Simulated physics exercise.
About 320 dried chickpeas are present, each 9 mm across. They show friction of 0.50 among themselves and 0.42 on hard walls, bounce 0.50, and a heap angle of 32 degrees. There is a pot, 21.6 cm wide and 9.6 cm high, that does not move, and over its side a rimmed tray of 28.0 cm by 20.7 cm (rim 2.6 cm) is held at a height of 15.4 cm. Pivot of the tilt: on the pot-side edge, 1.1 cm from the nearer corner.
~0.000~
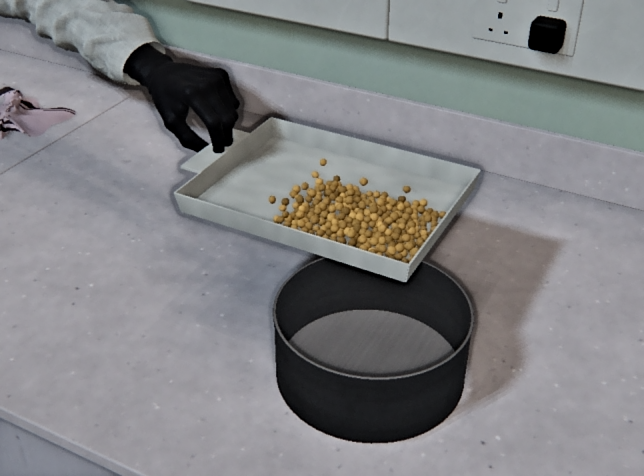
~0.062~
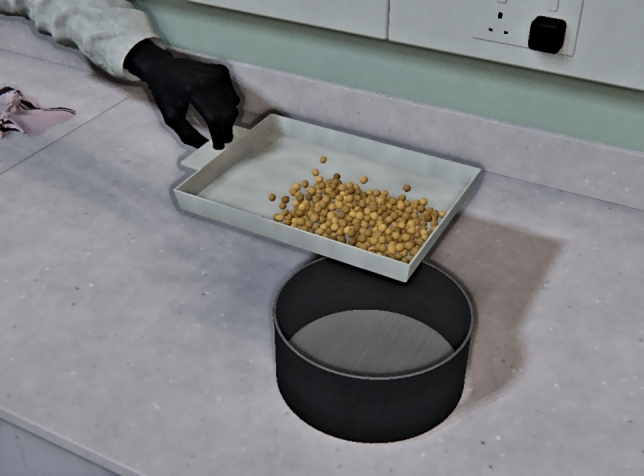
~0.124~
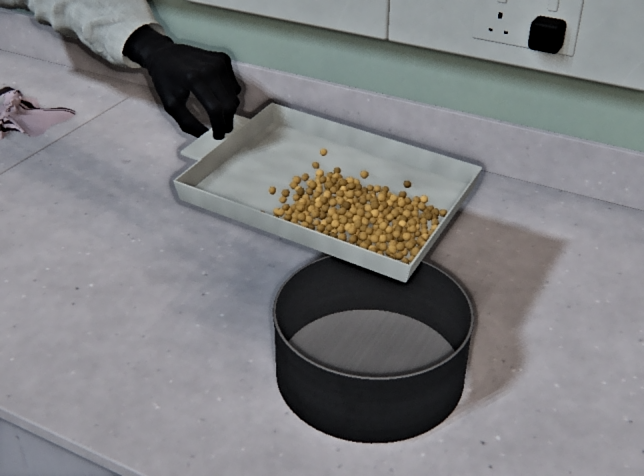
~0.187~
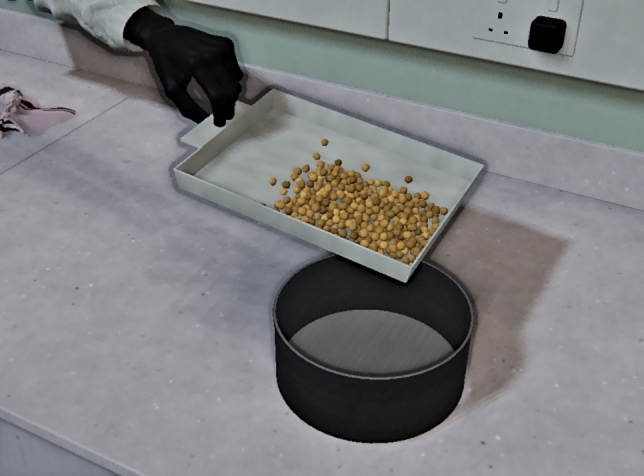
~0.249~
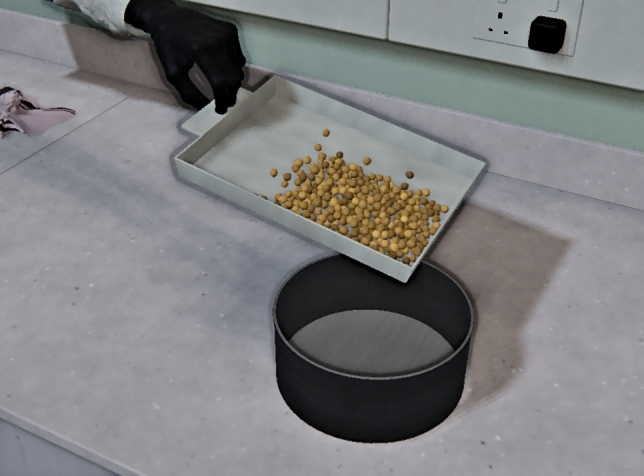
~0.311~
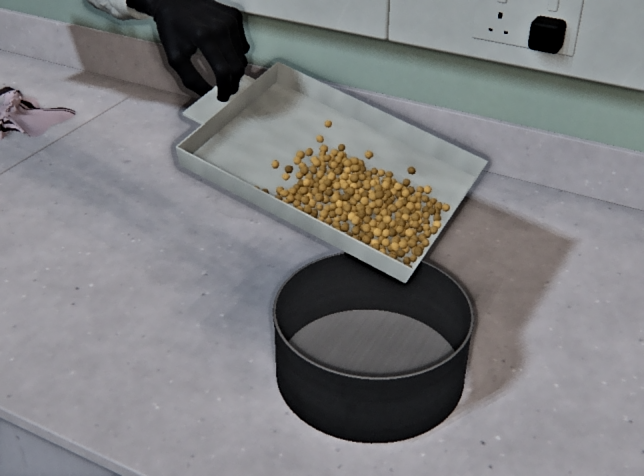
The video shows a black-gloved hand holding a pale rimmed tray of dried chickpeas over a dark round pot on a countertop, then raising the tray's left side so it slopes down toward the right, the chickpeas shifting only slightly.
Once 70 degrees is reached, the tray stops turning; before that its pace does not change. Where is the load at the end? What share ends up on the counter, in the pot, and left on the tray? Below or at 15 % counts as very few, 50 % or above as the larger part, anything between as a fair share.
Counter - very few, pot - very few, left on the tray - the larger part.
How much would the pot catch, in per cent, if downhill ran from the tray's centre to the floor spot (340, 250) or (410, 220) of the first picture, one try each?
15 and 0 %.
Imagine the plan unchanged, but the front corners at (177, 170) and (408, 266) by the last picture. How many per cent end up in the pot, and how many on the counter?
The pot gets 10 and the counter 0.
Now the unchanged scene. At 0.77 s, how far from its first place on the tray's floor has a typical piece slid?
Displacement on the tray: Roughly 1 cm.
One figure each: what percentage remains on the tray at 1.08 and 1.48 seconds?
The figures go 100 and then 90.
After 0.77 s, tilt 41 degrees; the tray holds 100 %, the pot 0 %.
Then, at 1.08 s, tilt 59 degrees; the tray holds 100 %, the pot 0 %.
After 1.48 s, tilt 70 degrees; the tray holds 90 %, the pot 5 %.
At rest (2.3 s), counter 5 %, pot 5 %, tray 90 %.
